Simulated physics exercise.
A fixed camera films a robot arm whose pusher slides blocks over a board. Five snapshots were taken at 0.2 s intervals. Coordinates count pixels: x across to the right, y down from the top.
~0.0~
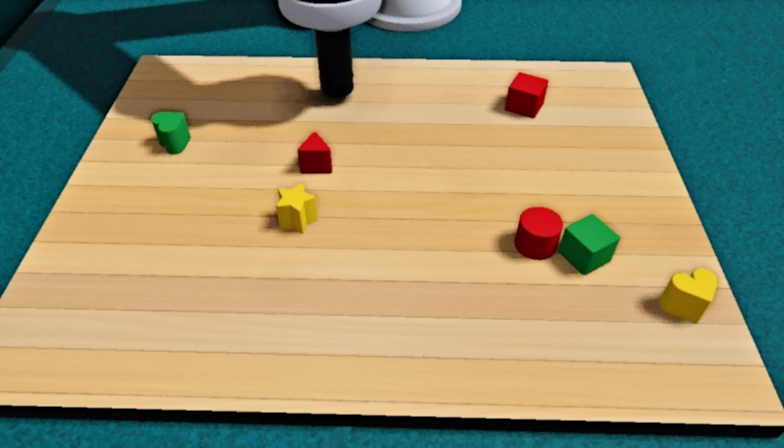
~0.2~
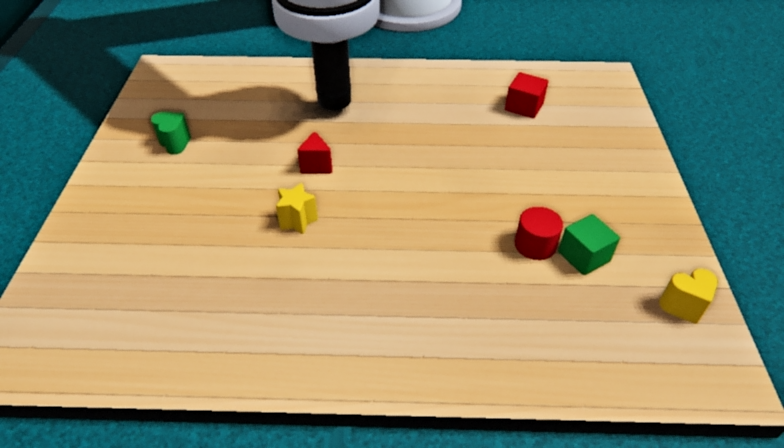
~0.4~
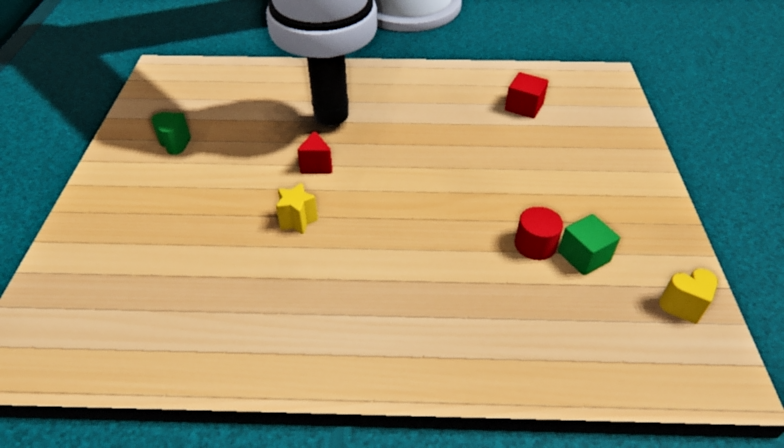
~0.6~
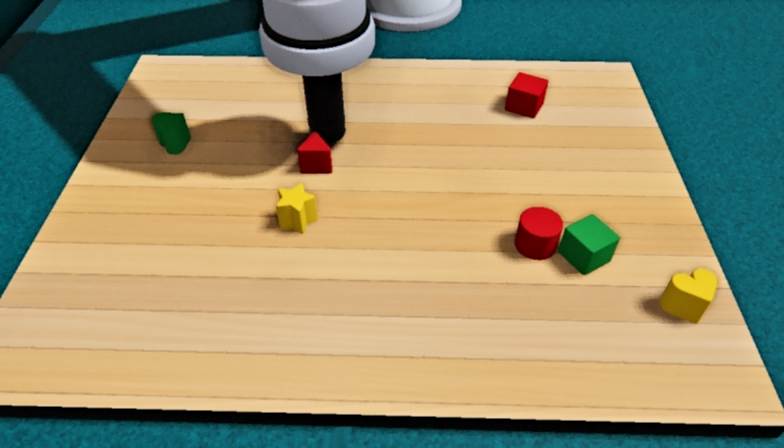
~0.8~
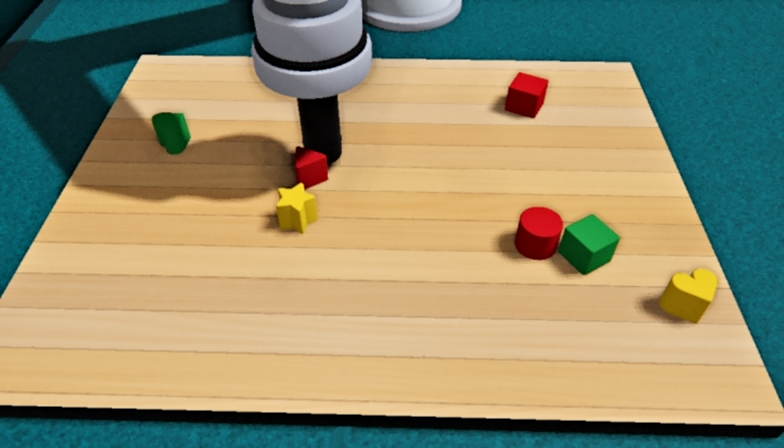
A robot arm with a black pusher tip reaches over a pale wooden board on a teal surface, seen from above at a fixed angle. A green block sits at left, a red triangle and yellow star near the pusher, and a red cube, red cylinder, green cube and yellow heart at right. The pusher slides toward the viewer and nudges the triangle toward the star.
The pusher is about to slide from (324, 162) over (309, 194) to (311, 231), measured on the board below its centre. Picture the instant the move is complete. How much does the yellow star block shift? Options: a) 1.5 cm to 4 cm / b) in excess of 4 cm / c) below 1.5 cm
b - in excess of 4 cm.
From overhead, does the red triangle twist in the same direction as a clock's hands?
The answer is yes.
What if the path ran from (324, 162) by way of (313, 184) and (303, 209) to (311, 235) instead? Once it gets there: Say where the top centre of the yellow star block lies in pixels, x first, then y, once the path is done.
(283, 234)
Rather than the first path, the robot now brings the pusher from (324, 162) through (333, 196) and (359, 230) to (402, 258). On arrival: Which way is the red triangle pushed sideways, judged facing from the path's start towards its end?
With start-to-end as forward, it shifts right.
The first path, step by step. Halfway along, pusher at (308, 186); yellow star block at (290, 208); red triangle at (284, 188).
At the end, pusher at (309, 223); yellow star block at (281, 234), turned 25° clockwise; red triangle at (271, 207), turned 40° clockwise.
